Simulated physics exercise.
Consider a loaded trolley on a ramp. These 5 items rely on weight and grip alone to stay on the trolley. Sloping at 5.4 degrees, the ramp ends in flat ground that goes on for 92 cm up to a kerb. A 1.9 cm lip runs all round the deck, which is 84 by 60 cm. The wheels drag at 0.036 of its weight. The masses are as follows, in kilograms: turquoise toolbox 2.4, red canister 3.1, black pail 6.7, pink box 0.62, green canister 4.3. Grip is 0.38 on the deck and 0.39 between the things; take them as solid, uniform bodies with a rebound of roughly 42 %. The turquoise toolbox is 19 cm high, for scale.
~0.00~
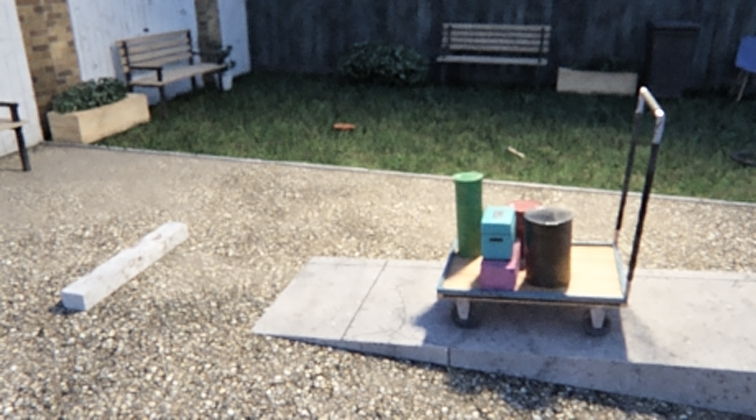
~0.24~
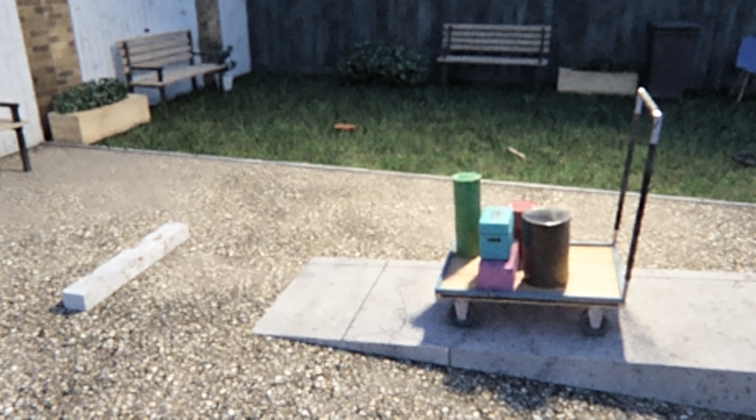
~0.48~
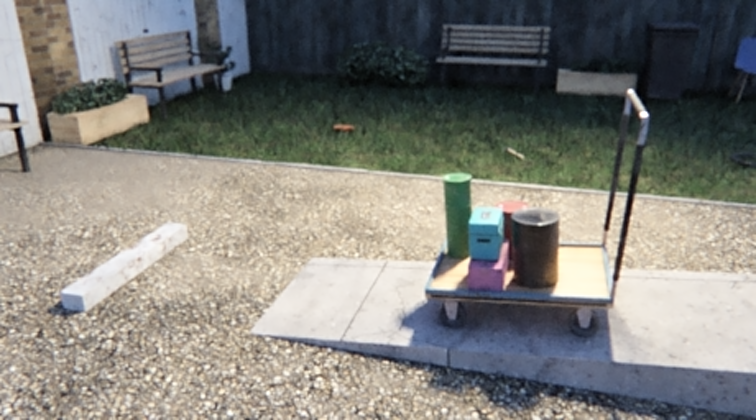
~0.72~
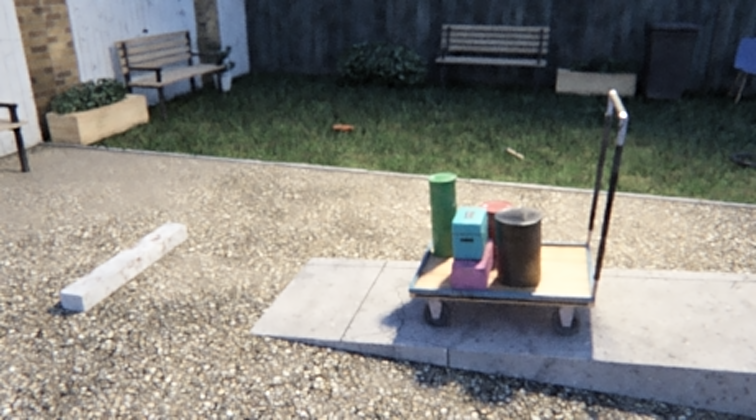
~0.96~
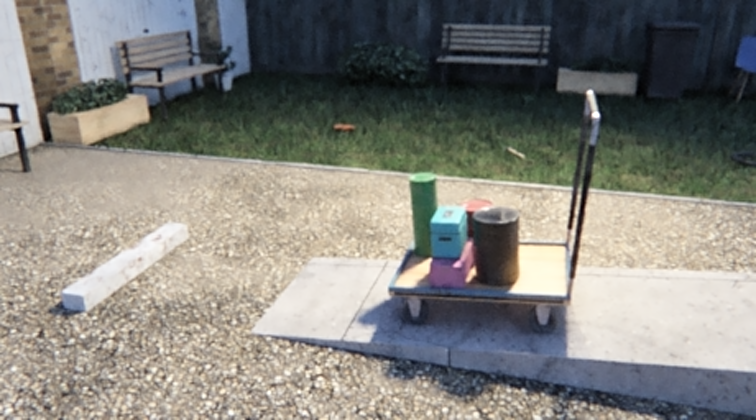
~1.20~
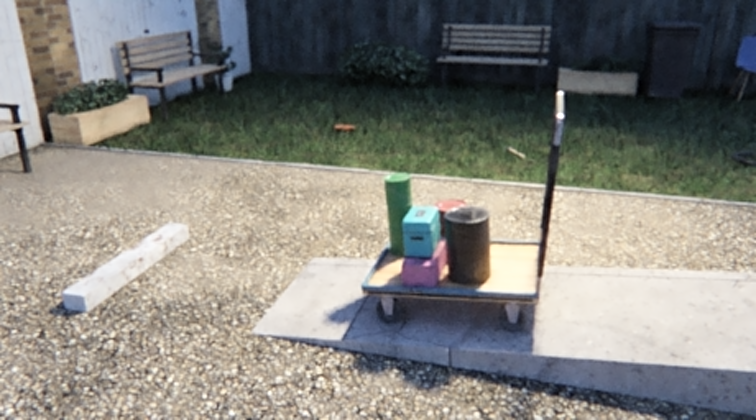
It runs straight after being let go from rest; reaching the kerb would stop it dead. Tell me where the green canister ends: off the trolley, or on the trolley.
The green canister ends off the trolley.
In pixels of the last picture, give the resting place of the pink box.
Close to pixel (143, 240) in the final view.
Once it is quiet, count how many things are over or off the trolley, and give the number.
That comes to 1.
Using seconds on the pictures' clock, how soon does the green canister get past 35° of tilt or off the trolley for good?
Somewhere about 3.0 s.
After 2.00 s, 82 cm to the kerb.
After 2.80 s, trolley at the kerb; green canister tipped 8° from how it sat near (152, 197); red canister slid 5 cm; turquoise toolbox slid 5 cm.
After 2.90 s, trolley at the kerb; green canister tipped 21° from how it sat near (144, 196); turquoise toolbox slid 11 cm; black pail slid 11 cm.
After 3.20 s, trolley at the kerb; green canister now off the trolley; turquoise toolbox slid 13 cm; black pail slid 13 cm.
At rest (3.9 s), off the trolley, green canister; not toppled but over 10 cm from the start, turquoise toolbox, red canister, black pail and pink box. Seen from the same camera at the end, green canister near (128, 228).
